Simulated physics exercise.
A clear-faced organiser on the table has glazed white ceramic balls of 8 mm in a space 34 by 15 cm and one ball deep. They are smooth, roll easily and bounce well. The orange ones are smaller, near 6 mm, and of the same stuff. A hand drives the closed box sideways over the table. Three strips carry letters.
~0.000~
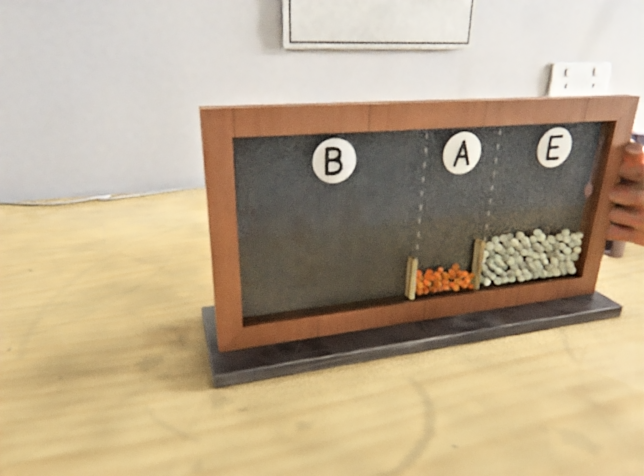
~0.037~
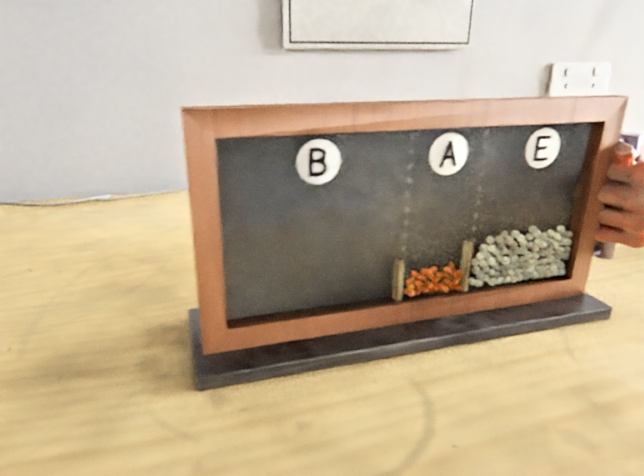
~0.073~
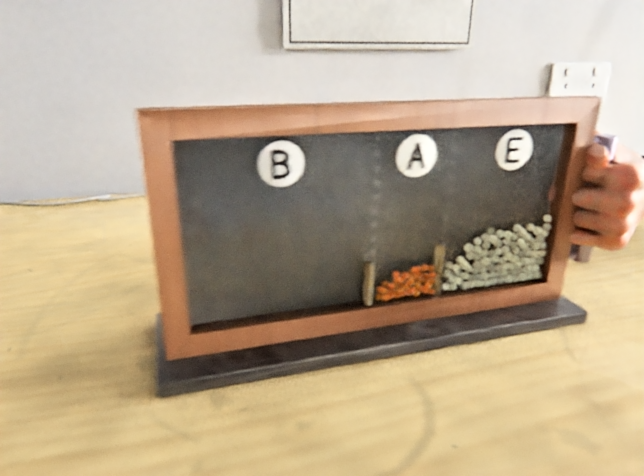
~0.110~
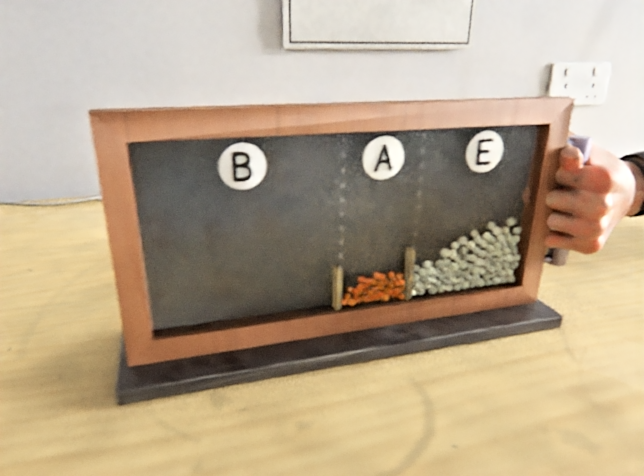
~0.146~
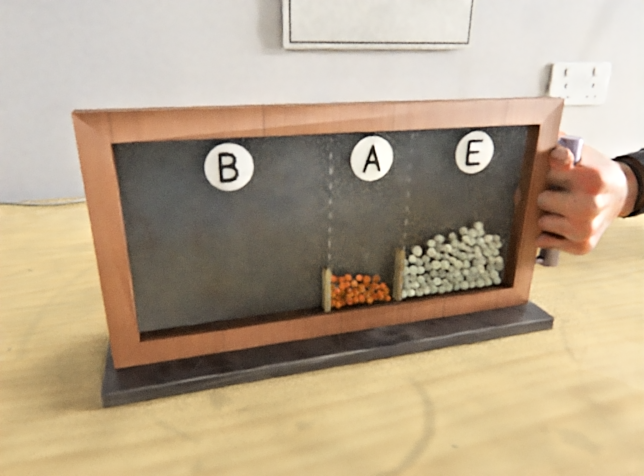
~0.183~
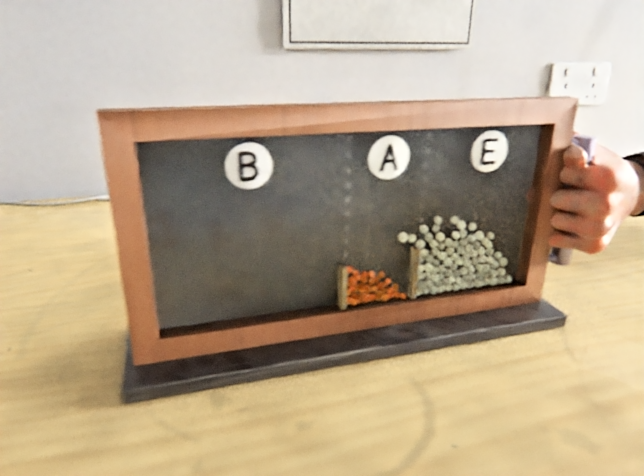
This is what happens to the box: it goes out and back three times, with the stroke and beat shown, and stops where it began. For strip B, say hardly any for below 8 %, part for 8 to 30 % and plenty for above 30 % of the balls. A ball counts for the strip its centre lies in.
Strip B part.
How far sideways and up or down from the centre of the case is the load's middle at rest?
Some 5 cm right and 6 cm below.
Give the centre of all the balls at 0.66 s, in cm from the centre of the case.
Some 7 cm right and 5 cm below.
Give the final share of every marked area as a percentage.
Strip A: 40; strip B: 15; strip E: 45.
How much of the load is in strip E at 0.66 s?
About 50 per cent.
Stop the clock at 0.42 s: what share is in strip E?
Some 55 per cent.
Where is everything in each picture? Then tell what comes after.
The first picture shows at its start; about 130 balls; balls' middle (502, 265); highest (538, 233); A (462, 153), B (334, 161), E (554, 148).
In the second picture, 1 cm to the left; balls' middle (494, 265); highest (533, 230).
In the third picture, 4 cm to the left; balls' middle (471, 267); highest (547, 218); wall ends (440, 247), (369, 265).
In the fourth picture, 7 cm to the left; balls' middle (441, 272); highest (511, 222).
In the fifth picture, 8 cm to the left; balls' middle (423, 273); highest (478, 226).
In the sixth picture, 7 cm to the left; balls' middle (429, 270); highest (438, 220); A (389, 158), B (249, 166), E (490, 152).
After 0.42 s, it is 8 cm to the left; the balls' middle is 7 cm right of and 5 cm below the centre; A 40 %, B 5 %, E 55 %.
After 0.66 s, it is 5 cm to the left; the balls' middle is 7 cm right of and 5 cm below the centre; A 40 %, B 10 %, E 50 %.
After 0.86 s, it is at its start; the balls' middle is 4 cm right of and 5 cm below the centre; A 40 %, B 15 %, E 45 %.
At rest by 2.0 s, it is at its start; A 40 %, B 15 %, E 45 %.
